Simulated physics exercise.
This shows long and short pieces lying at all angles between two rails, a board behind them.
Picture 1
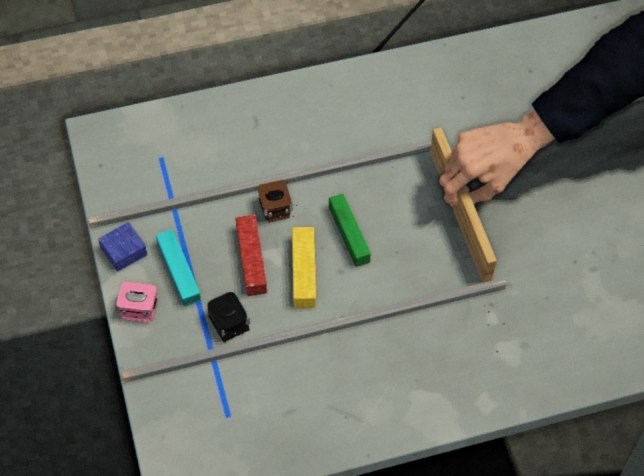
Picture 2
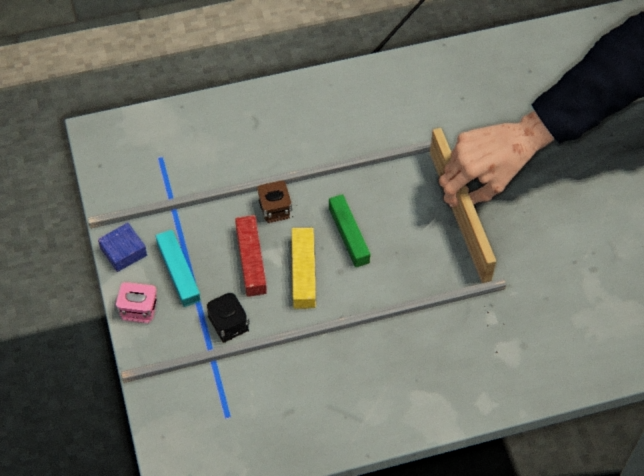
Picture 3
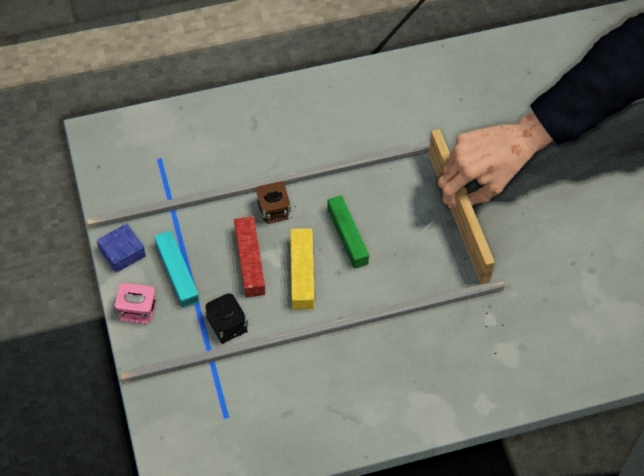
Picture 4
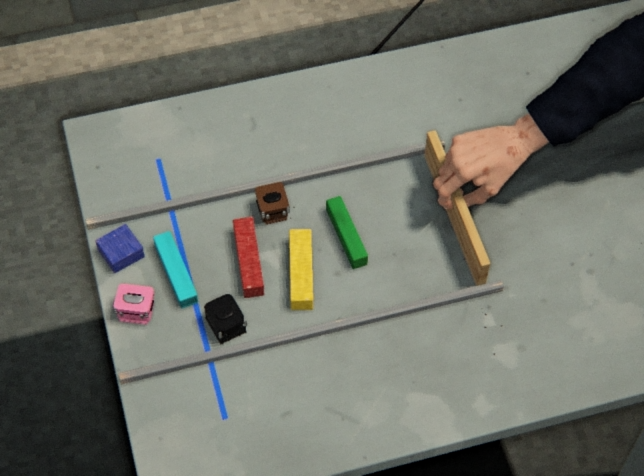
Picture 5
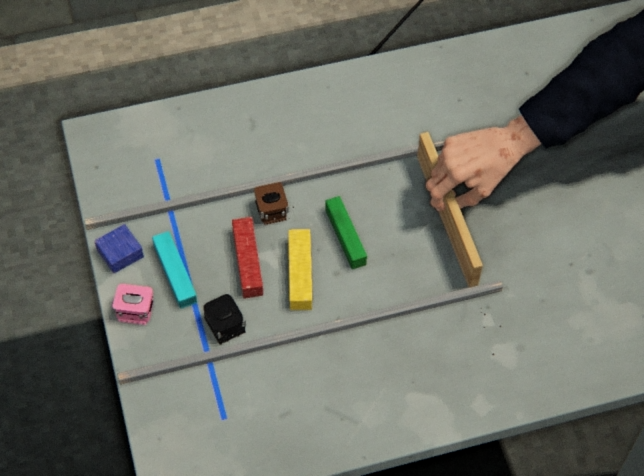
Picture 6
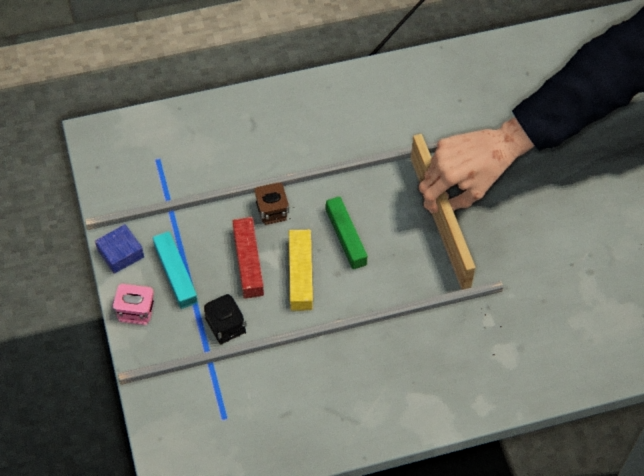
A hand in a dark sleeve slides an upright wooden board slowly, a short way left, between two thin rails on a grey table seen from above at a tilt. Ahead of it lie a green stick, yellow bar, red bar, brown and black cases, a turquoise stick by a blue tape line, and a blue block and pink case at far left. The pieces stay in place, untouched, while the view shifts very slightly.
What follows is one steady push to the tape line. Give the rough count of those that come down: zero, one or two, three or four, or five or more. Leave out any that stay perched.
The number that fall off is one or two.
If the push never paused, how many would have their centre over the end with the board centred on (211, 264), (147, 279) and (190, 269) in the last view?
The counts: 0, 5 and 2.
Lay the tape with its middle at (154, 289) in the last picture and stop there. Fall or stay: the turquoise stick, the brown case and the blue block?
The turquoise stick drops off, the brown case does not fall, the blue block goes over.
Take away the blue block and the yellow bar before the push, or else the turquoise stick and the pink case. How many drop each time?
0 in the first case, 0 in the second.
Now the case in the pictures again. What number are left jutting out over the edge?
The number is 0.
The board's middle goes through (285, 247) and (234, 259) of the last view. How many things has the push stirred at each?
The counts are 4 and 6.
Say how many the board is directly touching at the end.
2 of them.
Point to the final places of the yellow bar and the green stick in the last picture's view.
About (167, 303), and the other about (179, 272).
A little later, none off yet; blue block at rest near (120, 249); pink case at rest near (135, 304); turquoise stick at rest near (175, 270).
When it is over, the number that fall off is one or two; down, pink case and blue block.
